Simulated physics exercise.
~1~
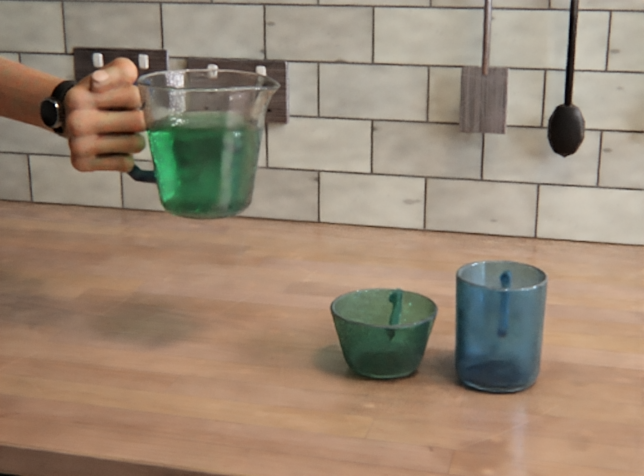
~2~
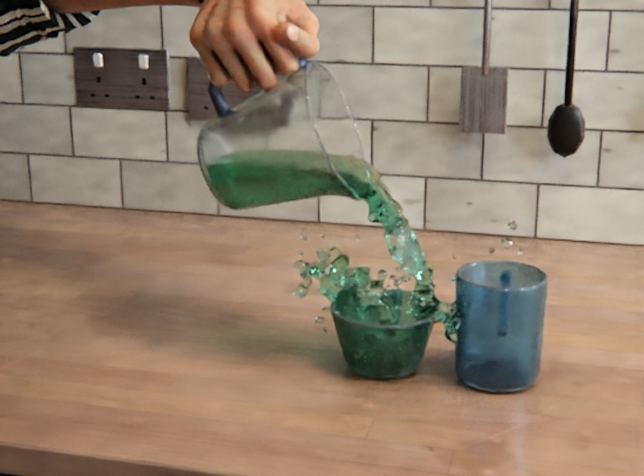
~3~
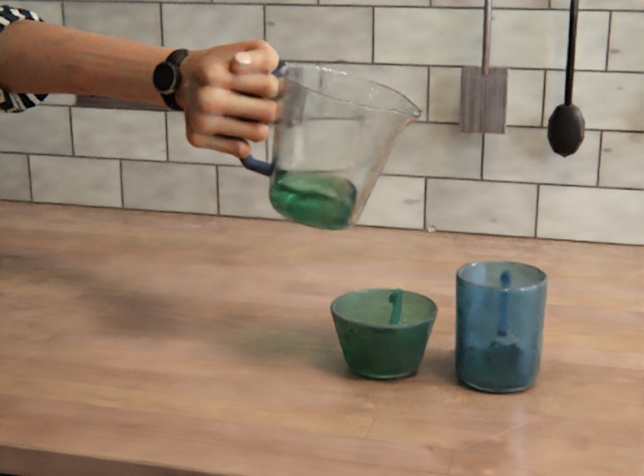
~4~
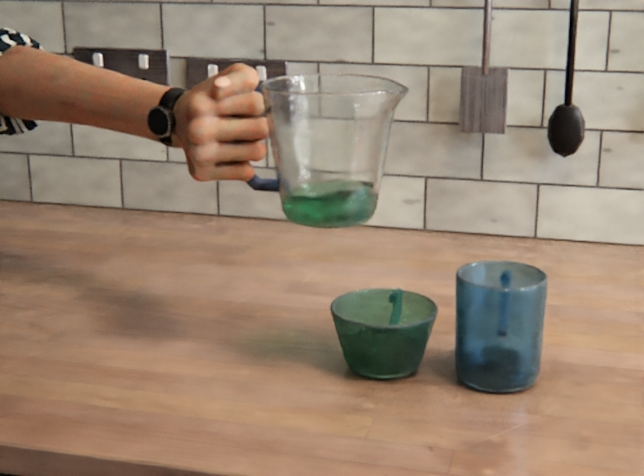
A hand wearing a dark watch holds a clear flared jug of green liquid above a wooden counter, seen from the front against pale tiles with sockets and hanging utensils. Below stand a wide green cup and, to its right, a taller blue mug. The hand moves the jug rightward and tips it steeply, and the liquid streams into the green cup, splashing up around its rim and towards the mug. The hand then tilts the jug back until it is level. It ends held above the counter with a little green liquid left inside, the cup and mug still standing below.
